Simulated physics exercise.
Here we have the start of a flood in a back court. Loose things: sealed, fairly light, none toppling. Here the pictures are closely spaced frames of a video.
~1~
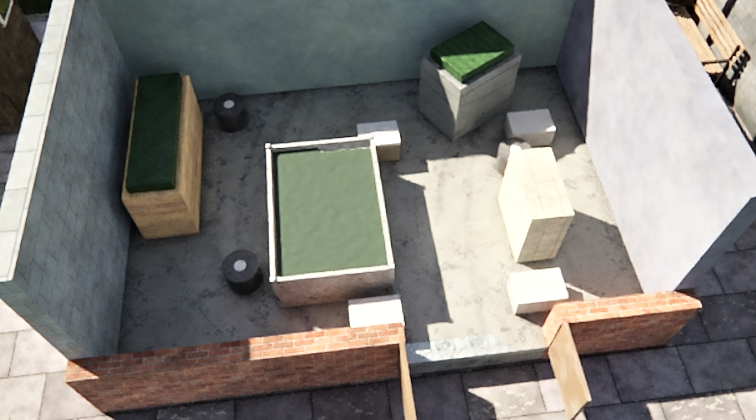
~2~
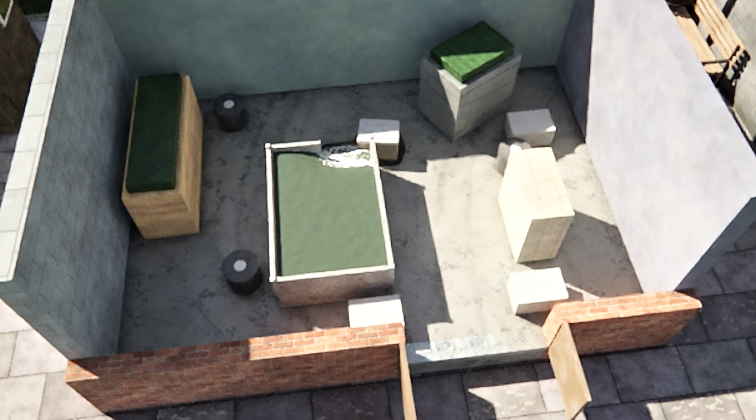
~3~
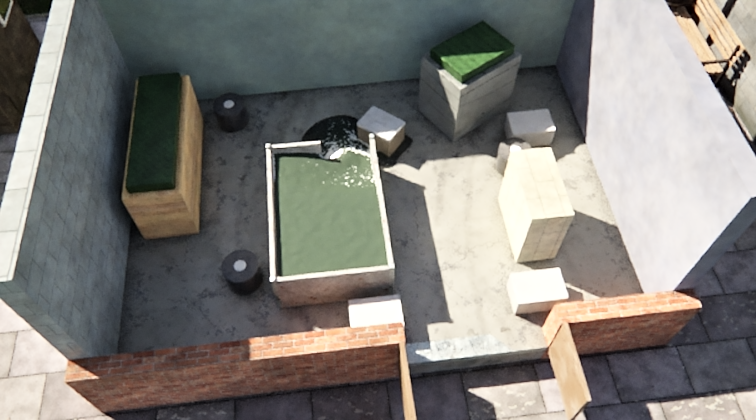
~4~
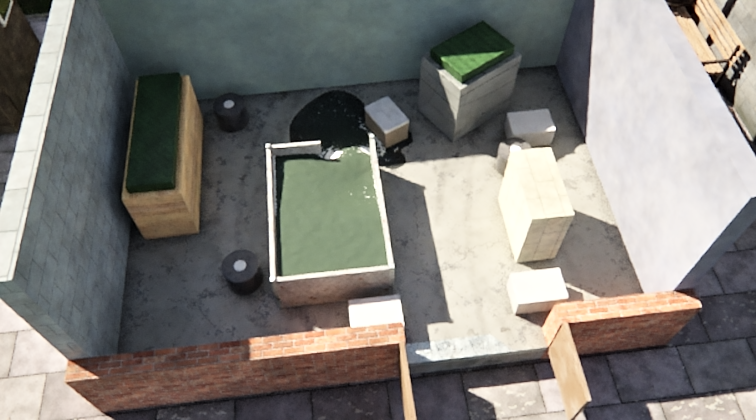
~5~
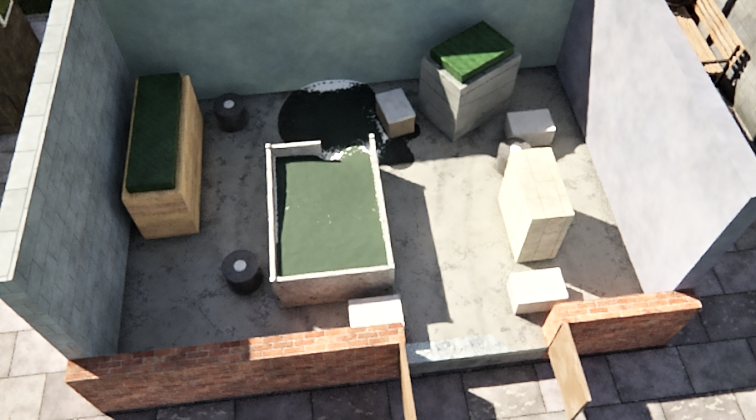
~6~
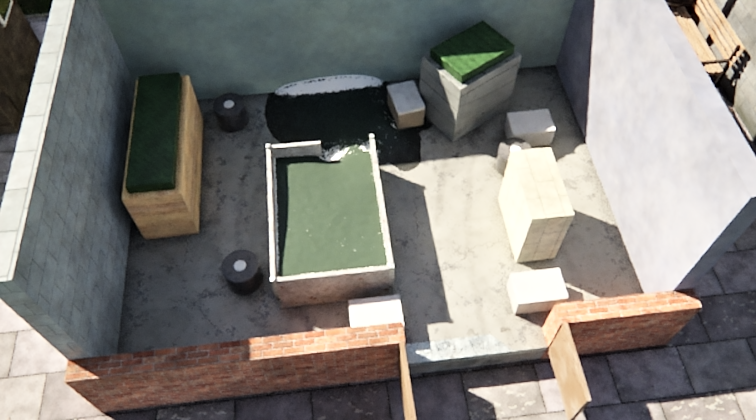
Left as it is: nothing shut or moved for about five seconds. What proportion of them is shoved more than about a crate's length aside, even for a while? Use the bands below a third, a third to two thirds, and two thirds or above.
It falls below a third.
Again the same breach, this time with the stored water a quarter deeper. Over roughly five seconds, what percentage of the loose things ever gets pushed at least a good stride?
Something like 30 in a hundred of them.
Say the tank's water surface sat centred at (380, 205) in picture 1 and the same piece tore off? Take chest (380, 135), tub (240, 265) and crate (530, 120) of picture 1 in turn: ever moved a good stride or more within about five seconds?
Result per object - went far, stayed close, stayed close.
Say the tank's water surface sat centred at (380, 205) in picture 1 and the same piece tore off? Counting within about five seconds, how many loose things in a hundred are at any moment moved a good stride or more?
About 30 per cent.
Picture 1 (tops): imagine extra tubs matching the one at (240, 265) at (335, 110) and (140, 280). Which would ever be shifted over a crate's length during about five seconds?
Taking them in order, the first one goes the distance and the second one never gets that far.
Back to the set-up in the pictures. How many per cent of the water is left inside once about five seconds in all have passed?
By my count, 100 per cent.
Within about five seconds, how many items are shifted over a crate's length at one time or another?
I get 2.
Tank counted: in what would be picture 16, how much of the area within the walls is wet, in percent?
35 per cent.
A moment on, 1 of 7 are well off their spots; 0 afloat.
Next, 1 of 7 are well off their spots; 0 afloat.
Later, 2 of 7 are well off their spots; 0 afloat.
In the end, 2 of 7 are well off their spots, and 2 have been at some point; 0 afloat.
